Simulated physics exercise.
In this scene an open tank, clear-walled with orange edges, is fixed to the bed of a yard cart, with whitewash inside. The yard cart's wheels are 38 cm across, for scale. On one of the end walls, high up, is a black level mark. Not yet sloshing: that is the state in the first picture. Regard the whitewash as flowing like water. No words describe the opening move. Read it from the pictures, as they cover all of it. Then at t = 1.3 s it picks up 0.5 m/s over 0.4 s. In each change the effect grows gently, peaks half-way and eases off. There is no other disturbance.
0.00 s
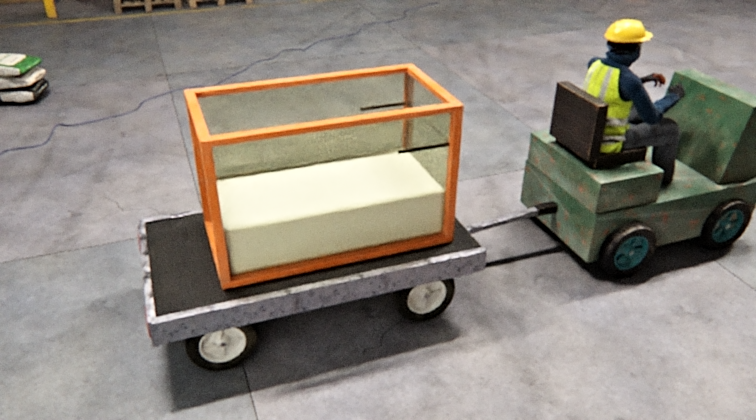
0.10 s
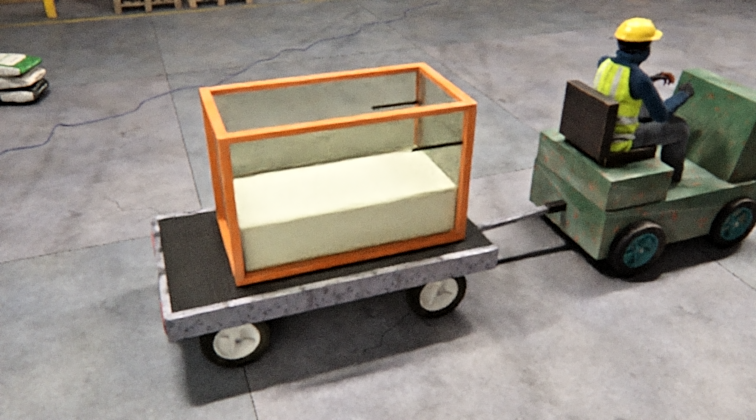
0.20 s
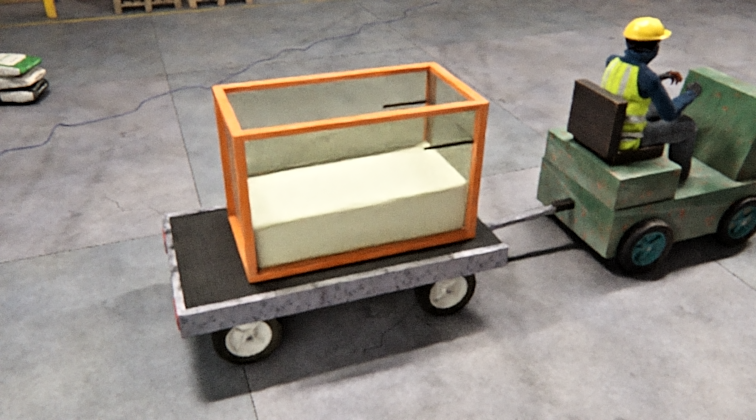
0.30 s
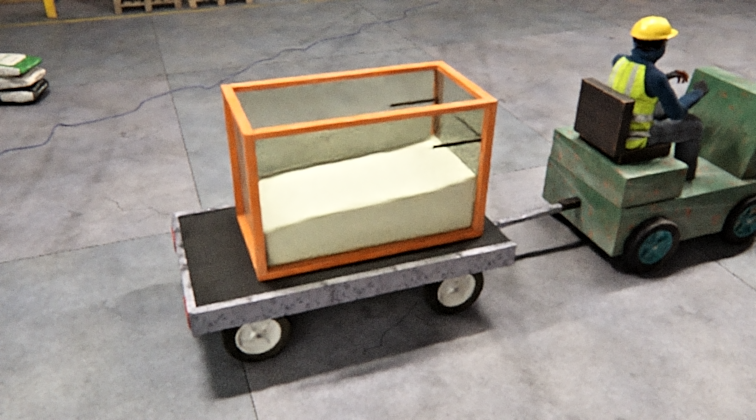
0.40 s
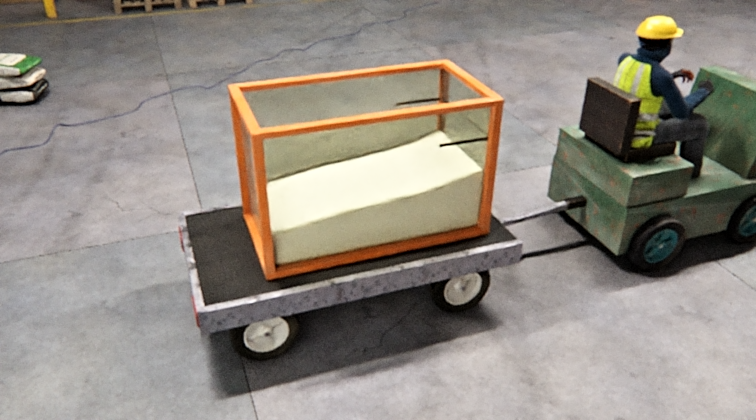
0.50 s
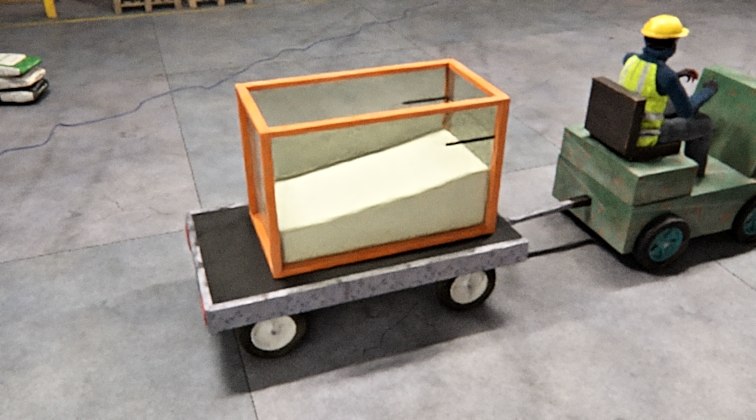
The video shows a seated driver in a yellow helmet on a green tug towing a cart a short way right, as the pale liquid in its orange-edged clear tank stays level at first, then slopes upward towards the right end.
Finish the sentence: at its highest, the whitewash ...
At its highest it remains below the mark.
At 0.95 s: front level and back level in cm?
Front: 30 cm; back: 30 cm.
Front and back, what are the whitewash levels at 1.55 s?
Reading: About 20 cm in front, about 40 cm behind.
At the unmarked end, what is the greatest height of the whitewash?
52 cm.
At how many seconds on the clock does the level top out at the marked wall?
It happens at roughly 4.1 s.
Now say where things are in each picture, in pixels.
In the first picture, the surface is at (428, 185) by the front wall; at (235, 219) by the back wall; it lies level with the rim line; the front is on the right, levels are read along the near wall; the black line, on the front wall, is at (433, 147); a wheel hub at (224, 348).
In the second picture, the surface is at (440, 183) by the front wall; at (250, 217) by the back wall; it lies level with the rim line.
In the third picture, the surface is at (451, 178) by the front wall; at (263, 216) by the back wall; it lies level with the rim line.
In the fourth picture, the surface is at (460, 172) by the front wall; at (273, 220) by the back wall; it climbs 5° towards the front.
In the fifth picture, the surface is at (466, 168) by the front wall; at (281, 222) by the back wall; it climbs 7° towards the front.
In the sixth picture, the surface is at (473, 163) by the front wall; at (288, 221) by the back wall; it climbs 8° towards the front; a wheel hub at (275, 336).
By 0.95 s the surface is 30 cm up at the front and 29 cm at the back; nothing has left.
By 1.55 s the surface is 19 cm up at the front and 40 cm at the back; nothing has left.
By 2.20 s the surface is 40 cm up at the front and 29 cm at the back; nothing has left.
By 4.68 s the waves are smaller; the highest at the front wall was 44 cm, at 4.10 s, against a line at 58 cm.
